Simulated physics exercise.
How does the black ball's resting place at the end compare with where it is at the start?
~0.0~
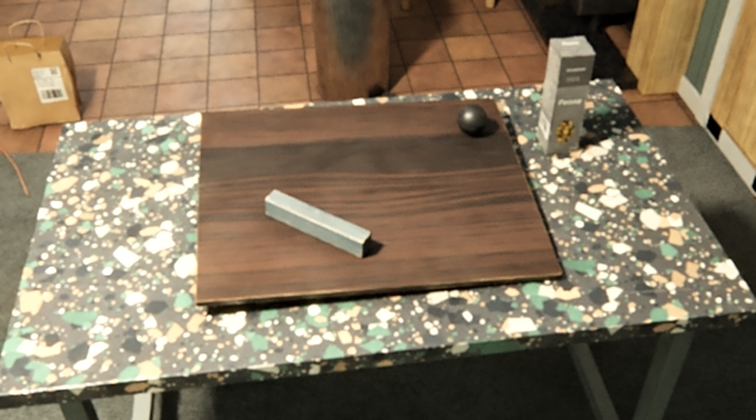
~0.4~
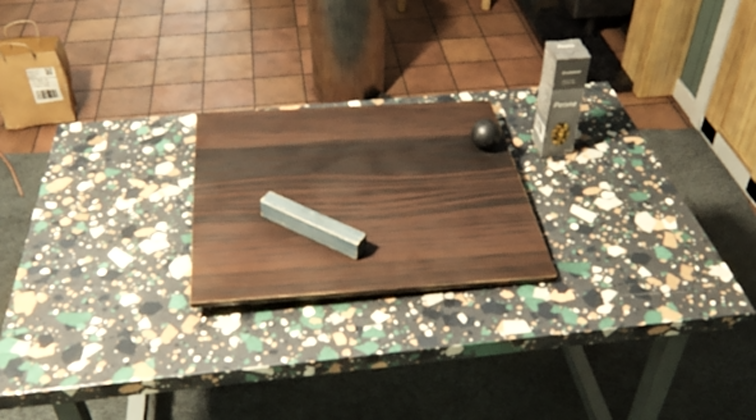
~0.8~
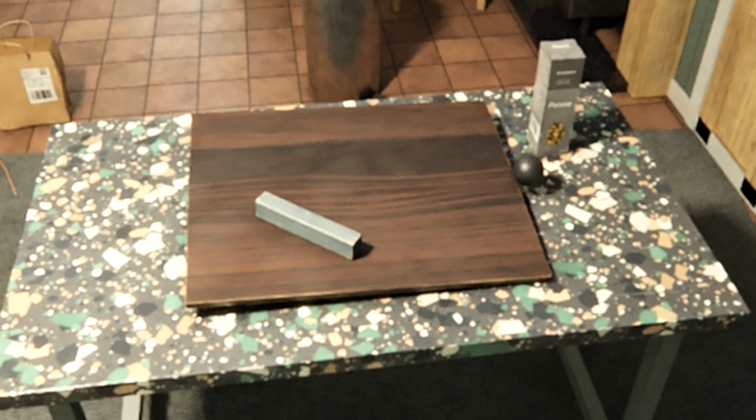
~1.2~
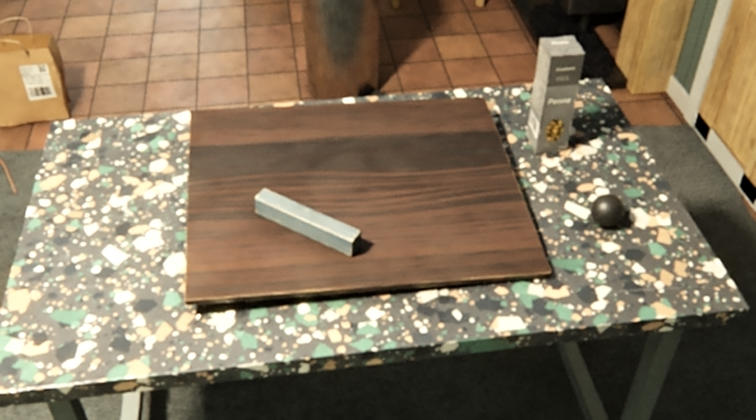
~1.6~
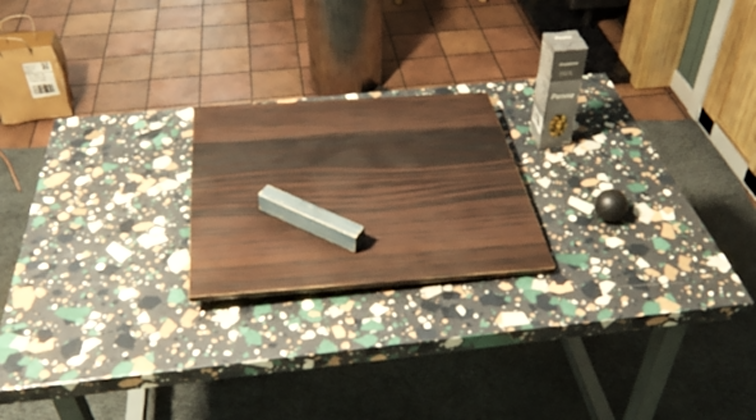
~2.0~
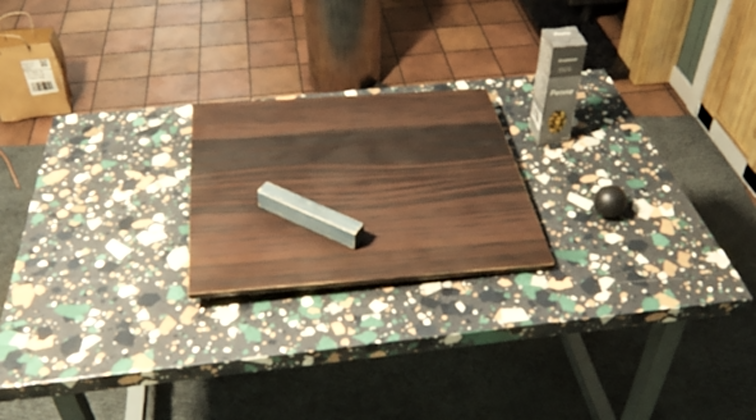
At the start the black ball is on the wooden board near its far right corner. At the end it sits on the speckled tabletop to the right of the board, closer to the viewer.
A black ball rolls off the board's right edge and stops on the speckled table.
